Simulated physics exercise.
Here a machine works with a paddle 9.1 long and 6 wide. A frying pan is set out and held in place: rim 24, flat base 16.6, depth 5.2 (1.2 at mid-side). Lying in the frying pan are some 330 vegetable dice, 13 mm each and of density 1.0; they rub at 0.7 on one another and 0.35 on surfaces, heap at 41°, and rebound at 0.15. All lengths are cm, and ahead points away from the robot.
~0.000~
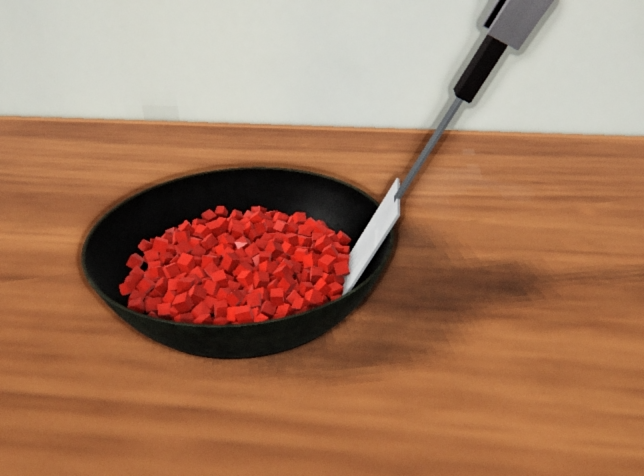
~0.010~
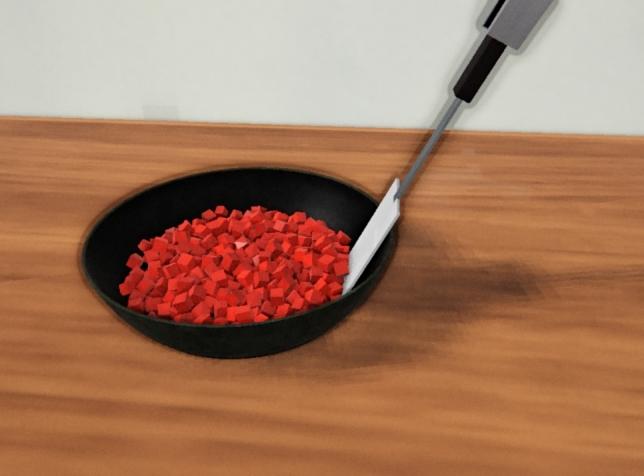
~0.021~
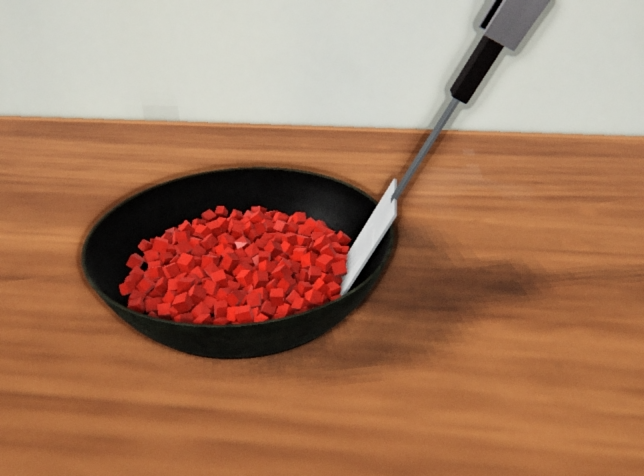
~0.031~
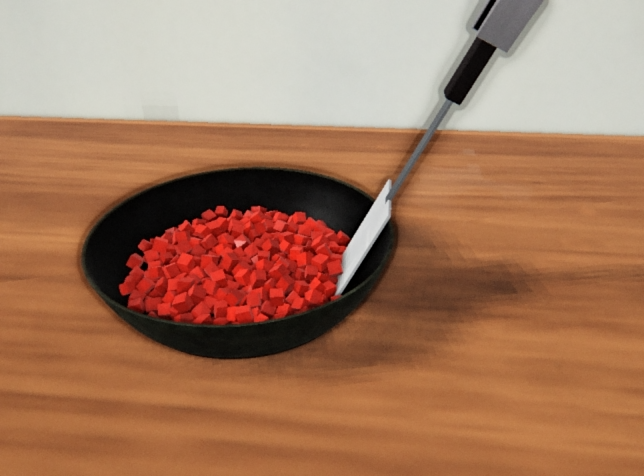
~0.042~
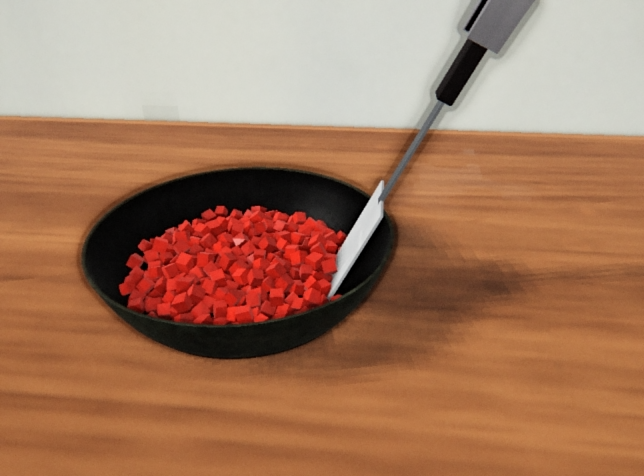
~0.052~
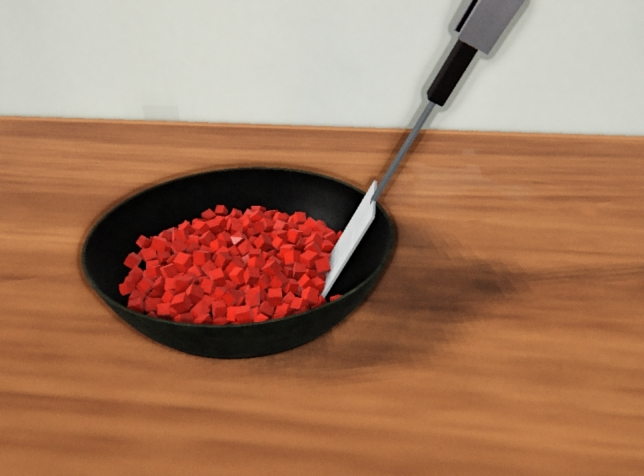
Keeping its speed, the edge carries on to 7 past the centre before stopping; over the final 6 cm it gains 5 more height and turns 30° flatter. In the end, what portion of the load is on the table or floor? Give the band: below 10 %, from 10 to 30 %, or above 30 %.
Band: Below 10 %.
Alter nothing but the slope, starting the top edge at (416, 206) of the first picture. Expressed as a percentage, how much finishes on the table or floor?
About 0 per cent.
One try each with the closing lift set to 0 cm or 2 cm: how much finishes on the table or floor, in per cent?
Estimates, in order: 0 % then 0 %.
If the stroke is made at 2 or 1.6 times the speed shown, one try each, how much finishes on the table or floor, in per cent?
Near 15 and near 15 percent respectively.
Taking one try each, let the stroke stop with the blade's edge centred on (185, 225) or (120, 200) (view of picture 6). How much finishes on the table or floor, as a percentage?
0 % and 20 %.
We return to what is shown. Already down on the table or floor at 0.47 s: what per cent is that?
It comes to some 5 in a hundred.
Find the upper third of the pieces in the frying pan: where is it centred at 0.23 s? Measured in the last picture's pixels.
Around (176, 243).
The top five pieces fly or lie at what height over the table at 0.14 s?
About 5 centimetres.
By 0.14 s, sloping 64°, highest piece 5 above the table; 331 in the frying pan.
By 0.23 s, sloping 52°, highest piece 7 above the table; 331 in the frying pan.
By 0.47 s, sloping 34°, highest piece 7 above the table; 321 in the frying pan, 9 on the table or floor, 1 on the blade or in flight.
By 1.52 s, sloping 34°, highest piece 6 above the table; 321 in the frying pan, 10 on the table or floor.
Final count, 321 in the frying pan, 10 on the table or floor. That is 3 % on the table or floor.
